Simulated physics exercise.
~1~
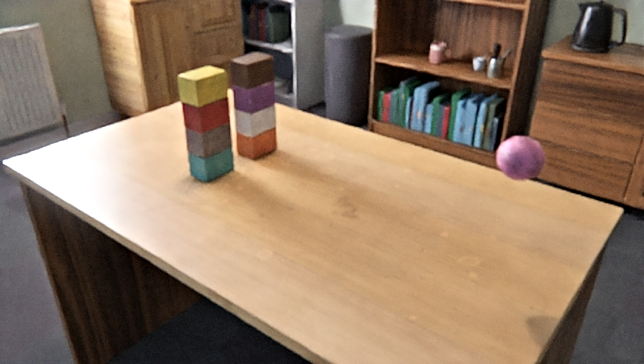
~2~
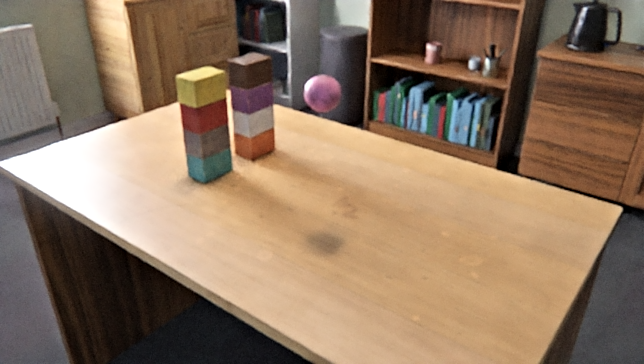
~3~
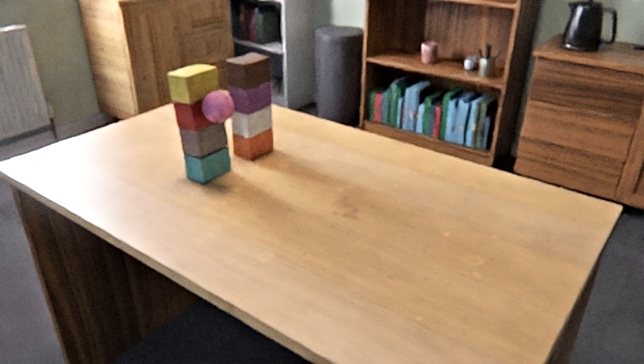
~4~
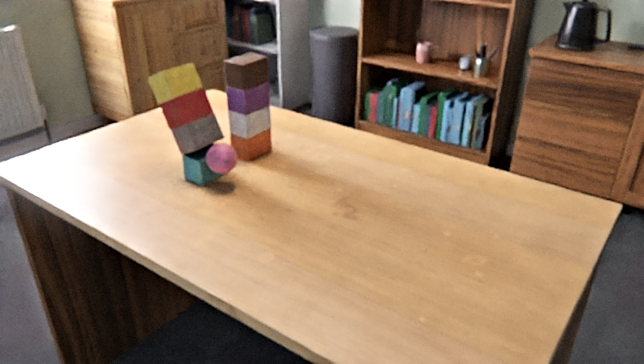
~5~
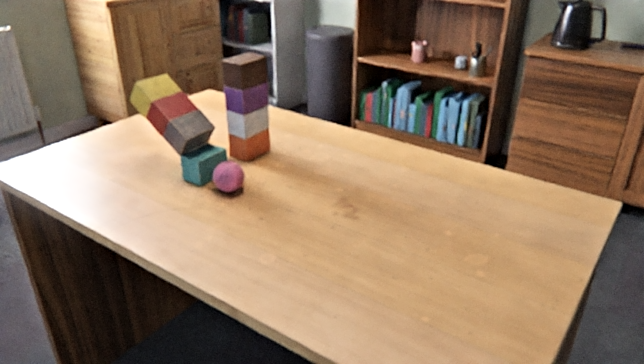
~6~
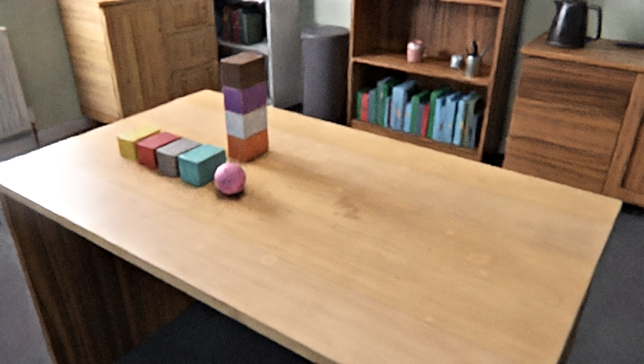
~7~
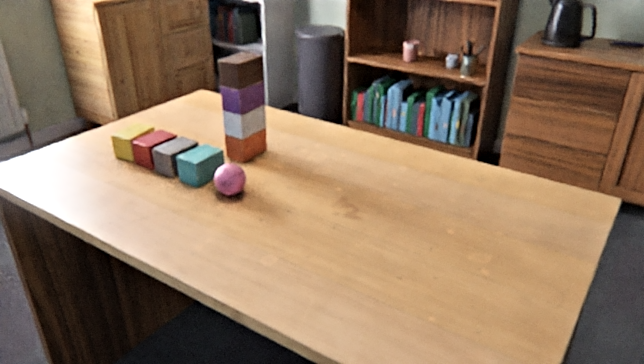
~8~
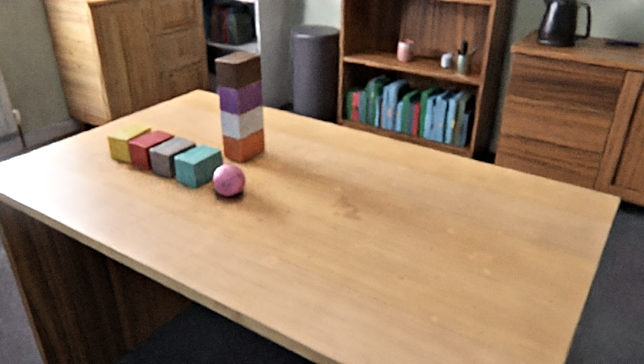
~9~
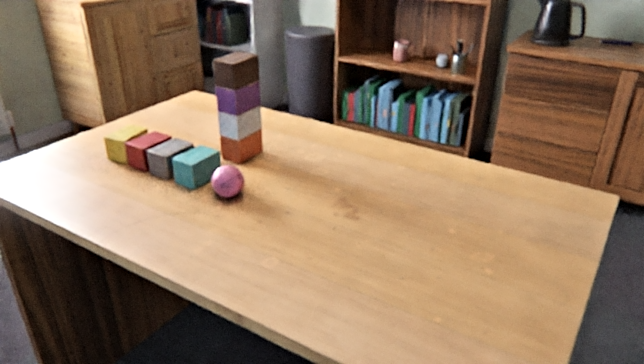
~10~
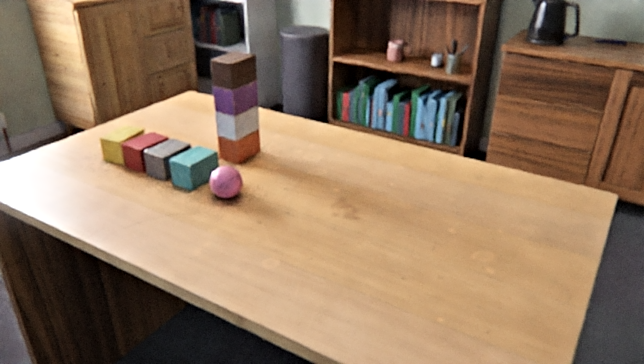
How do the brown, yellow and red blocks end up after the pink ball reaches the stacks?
The brown block stays on top of its standing stack, while the yellow and red blocks fall to the left and end up lying on the table.
